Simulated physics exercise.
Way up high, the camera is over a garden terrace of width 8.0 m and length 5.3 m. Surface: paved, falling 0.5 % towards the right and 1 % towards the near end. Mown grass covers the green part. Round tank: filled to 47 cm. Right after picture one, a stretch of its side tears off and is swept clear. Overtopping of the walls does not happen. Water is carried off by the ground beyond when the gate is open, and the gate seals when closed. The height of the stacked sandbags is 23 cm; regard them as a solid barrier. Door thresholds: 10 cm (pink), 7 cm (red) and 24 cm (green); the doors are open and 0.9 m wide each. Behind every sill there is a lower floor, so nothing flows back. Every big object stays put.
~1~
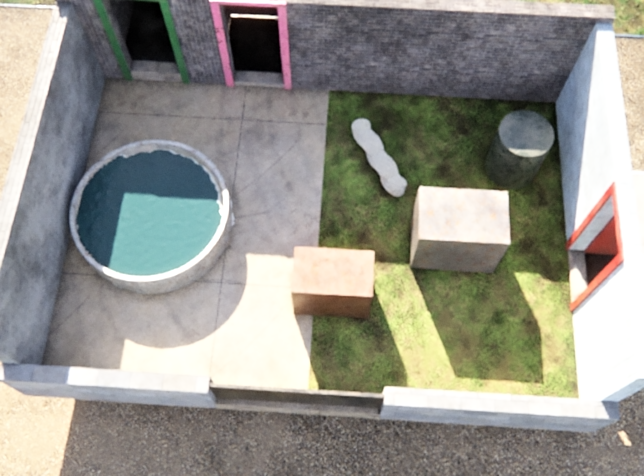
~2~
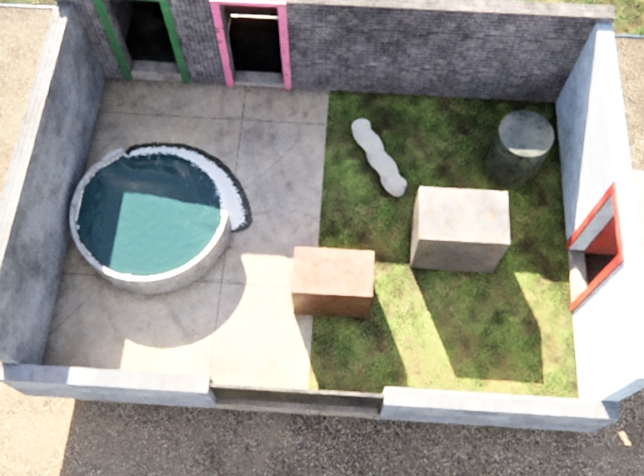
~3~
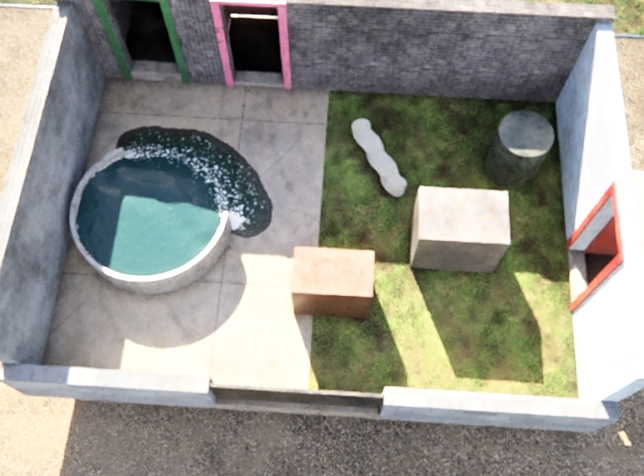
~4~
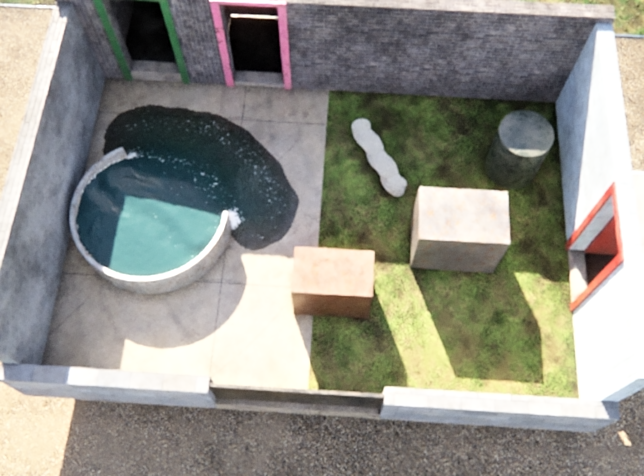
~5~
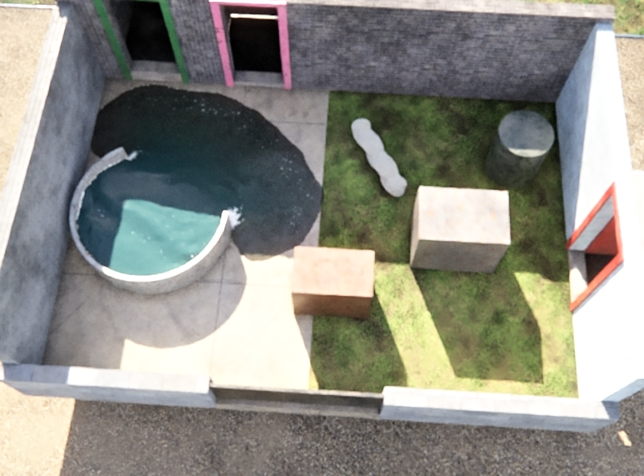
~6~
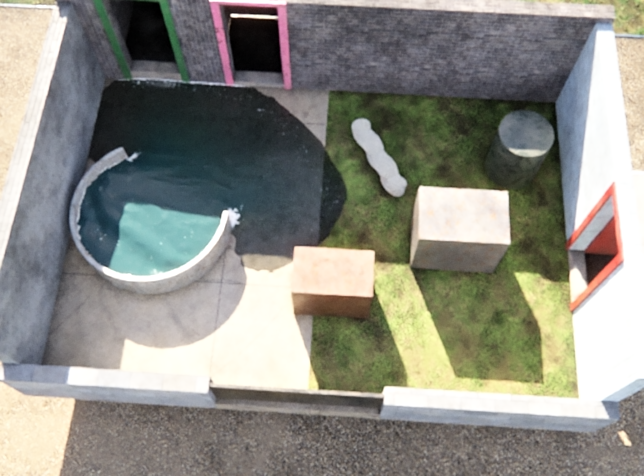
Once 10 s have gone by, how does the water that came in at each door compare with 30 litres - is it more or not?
One by one: The pink door tops the limit; the red door falls short of the limit; the green door falls short of the limit.
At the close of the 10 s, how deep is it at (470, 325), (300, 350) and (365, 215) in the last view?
First spot near 4 cm, second near 3 cm, third near 8 cm.
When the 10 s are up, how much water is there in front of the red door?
I'd say close to 5.5 cm.
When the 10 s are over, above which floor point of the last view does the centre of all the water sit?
(332, 229).
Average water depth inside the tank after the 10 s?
The mean depth is some 6 cm.
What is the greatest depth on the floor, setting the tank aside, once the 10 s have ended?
I'd say near 10 centimetres.
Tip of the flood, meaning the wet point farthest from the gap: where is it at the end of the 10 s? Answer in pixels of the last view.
Somewhere about (580, 410).
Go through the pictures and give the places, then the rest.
In the first frame, still water, 47 cm deep, in the round tank at (150, 209).
In the second frame, water pours out at (199, 167) and has run 1.3 m, to (129, 153); deepest outside 22 cm, 47 cm at the round tank's back.
In the third frame, the front is at (124, 140), 1.5 m from the gap at (199, 168); 1.6 m2 of floor is under water; 47 cm left at the back of the round tank.
In the fourth frame, the front is at (122, 119), 1.7 m from the gap at (200, 168); 3.5 m2 of floor is under water; 47 cm left at the back of the round tank.
In the fifth frame, the front is at (304, 228), 2.0 m from the gap at (200, 168); 5.6 m2 of floor is under water; 47 cm left at the back of the round tank.
In the sixth frame, the front is at (119, 81), 2.4 m from the gap at (200, 168); 7.7 m2 of floor is under water; 47 cm left at the back of the round tank.
A moment later water covers 30 % of the floor and is deepest (24 cm) near (206, 89); pink door 18 cm at the sill, 4 L in, red door not reached, green door 19 cm at the sill, 0 L in.
Soon after water covers 35 % of the floor and is deepest (24 cm) near (338, 113); pink door 22 cm at the sill, 38 L in, red door not reached, green door 19 cm at the sill, 0 L in.
Next water covers 45 % of the floor and is deepest (20 cm) near (348, 123); pink door 14 cm at the sill, 83 L in, red door not reached, green door 12 cm at the sill, 0 L in.
Later on water covers 70 % of the floor and is deepest (12 cm) near (316, 267); pink door 8 cm at the sill, 90 L in, red door not reached, green door 6 cm at the sill, 0 L in.
At the end water covers 95 % of the floor and is deepest (10 cm) near (580, 410); pink door 3 cm at the sill, 90 L in, red door 5 cm at the sill, 0 L in, green door 2 cm at the sill, 0 L in.
